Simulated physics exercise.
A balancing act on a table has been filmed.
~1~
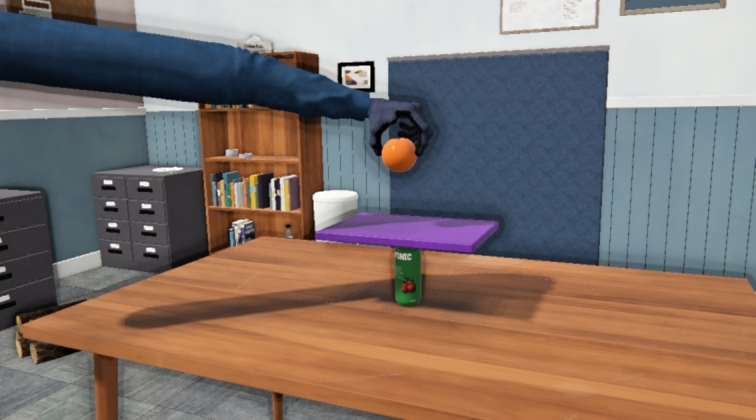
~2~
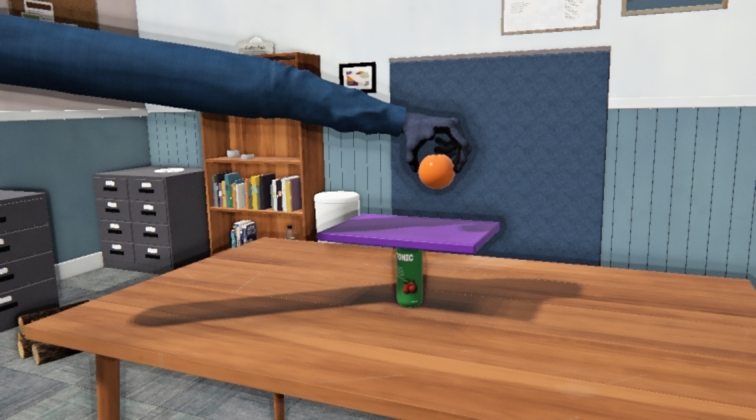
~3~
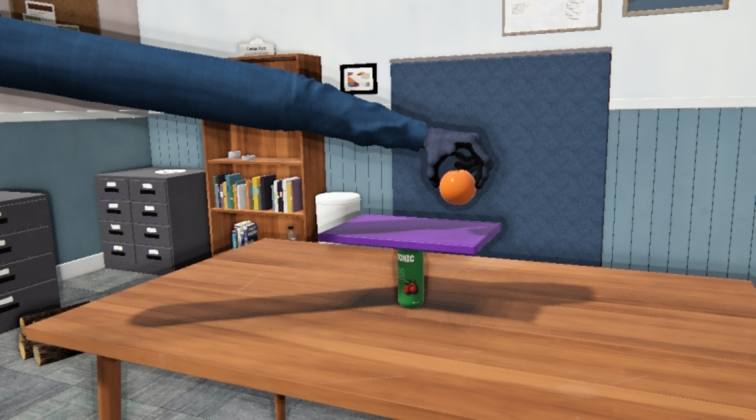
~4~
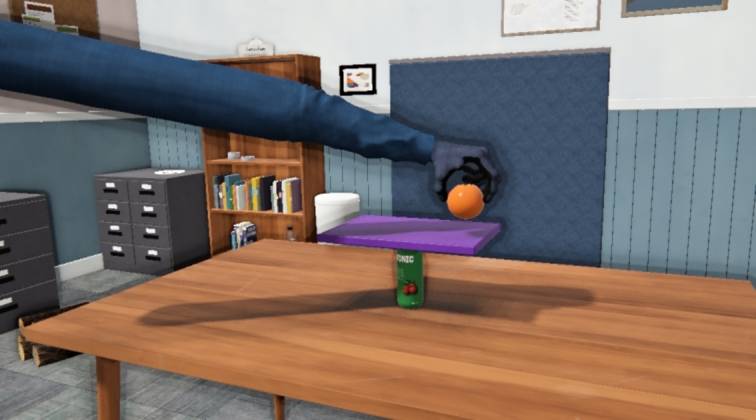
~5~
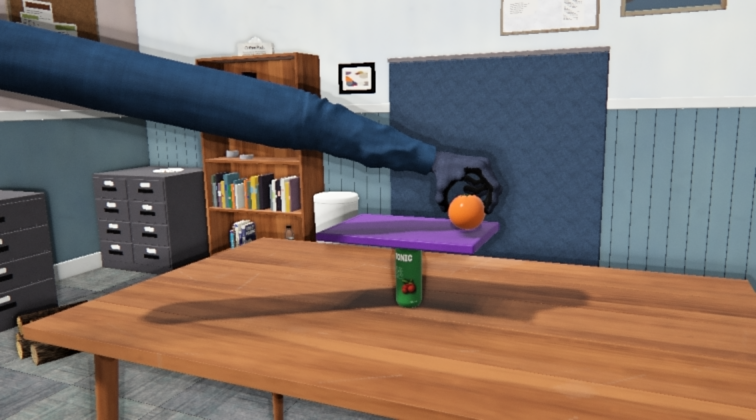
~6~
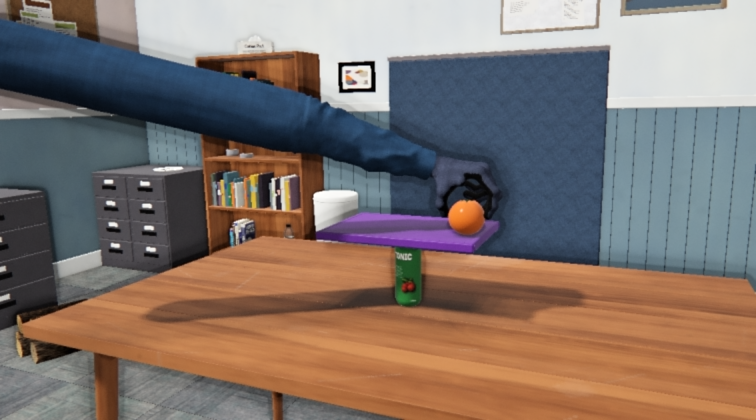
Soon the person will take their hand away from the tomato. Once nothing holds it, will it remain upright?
Unstable.
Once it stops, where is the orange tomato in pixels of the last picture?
At about (492, 310).
Then, 0.40 s after the last picture, orange tomato now fallen; purple lid tipped 61° from how it was.
Then, 0.90 s after the last picture, purple lid on its side.
Then, 1.30 s after the last picture, purple lid now fallen.
By the end, fallen, orange tomato and purple lid; green can in place. Seen from the same camera at the end, orange tomato near (492, 310). The stack gives way.
